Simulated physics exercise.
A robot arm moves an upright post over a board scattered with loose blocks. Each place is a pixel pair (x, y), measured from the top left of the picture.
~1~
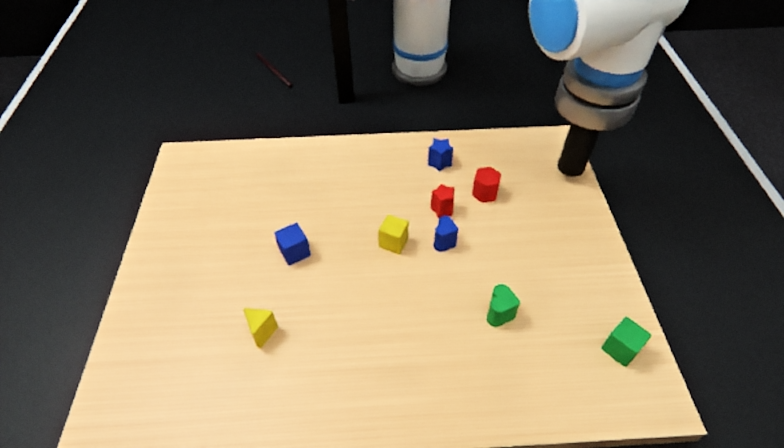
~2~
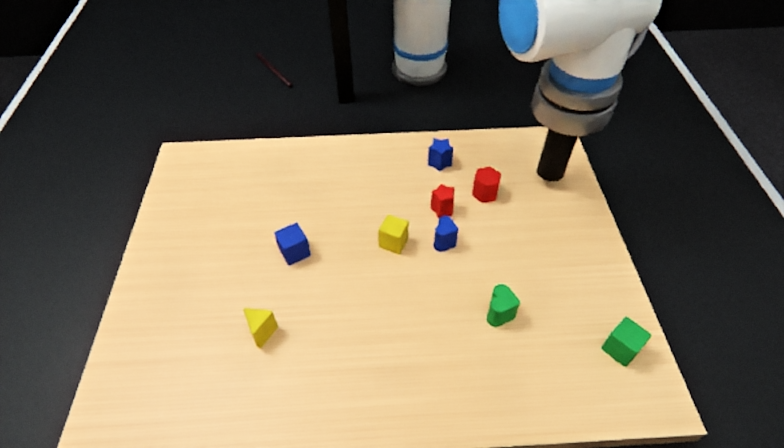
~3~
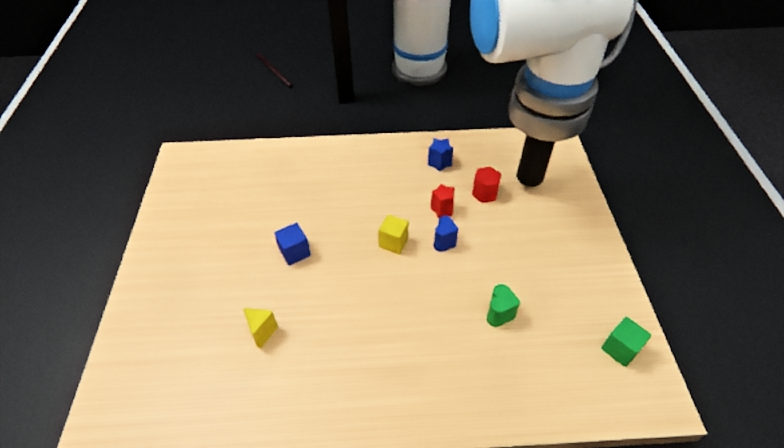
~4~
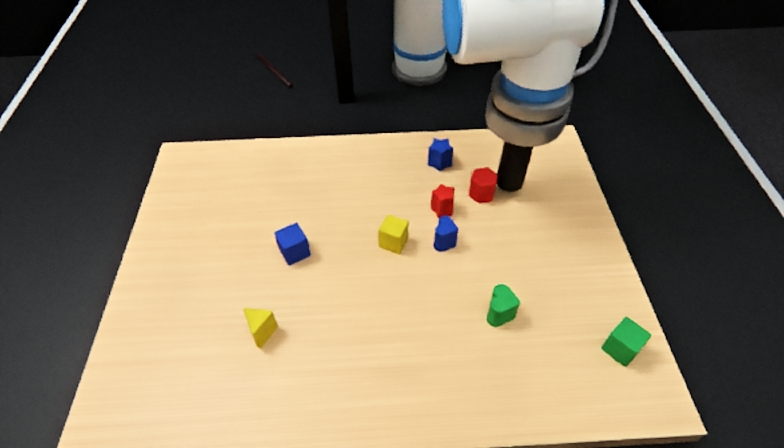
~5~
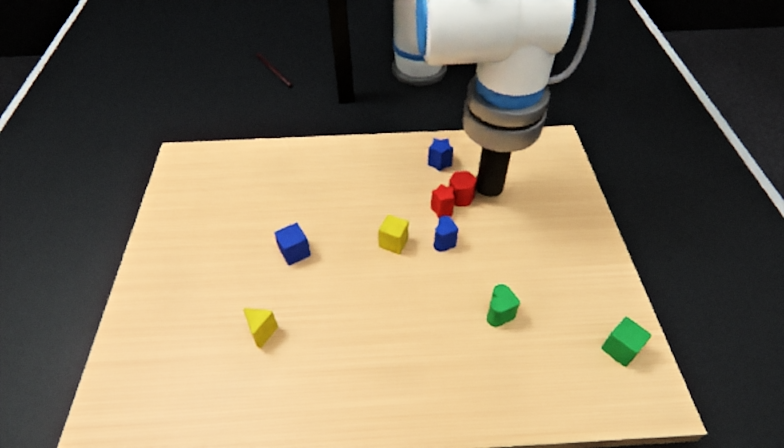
The footage shows a robot arm moving a dark upright post leftward over a wooden board scattered with red, blue, yellow and green blocks, then pushing the red hexagonal block left to beside the red star block.
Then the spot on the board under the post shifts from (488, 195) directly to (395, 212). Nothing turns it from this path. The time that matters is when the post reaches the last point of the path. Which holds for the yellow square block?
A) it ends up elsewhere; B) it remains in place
Correct choice: A.
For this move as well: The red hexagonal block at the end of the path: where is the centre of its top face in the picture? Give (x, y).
The middle of the upper face of the red hexagonal block will lie at about (382, 177) in the picture.
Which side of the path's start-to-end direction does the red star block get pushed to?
Slides left.
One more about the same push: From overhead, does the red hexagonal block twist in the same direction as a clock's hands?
Short answer: Yes.
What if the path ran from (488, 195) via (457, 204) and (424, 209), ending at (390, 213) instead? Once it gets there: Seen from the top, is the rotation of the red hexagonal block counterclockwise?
No, I don't think so.
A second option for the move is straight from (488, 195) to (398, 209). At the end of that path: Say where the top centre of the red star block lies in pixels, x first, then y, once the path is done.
At pixel (403, 209).
What follows on the original path. One third of the way, post (458, 193); red star block (423, 197), turned 80° anticlockwise; red hexagonal block (431, 181), turned 25° clockwise.
Two thirds of the way, post (426, 199); red star block (412, 203); red hexagonal block (403, 179), turned 75° clockwise.
At the end, post (395, 204); yellow square block (388, 231), turned 30° anticlockwise; red star block (389, 213), turned 155° anticlockwise; blue heart-shaped block still; red hexagonal block (382, 177), turned 140° clockwise.
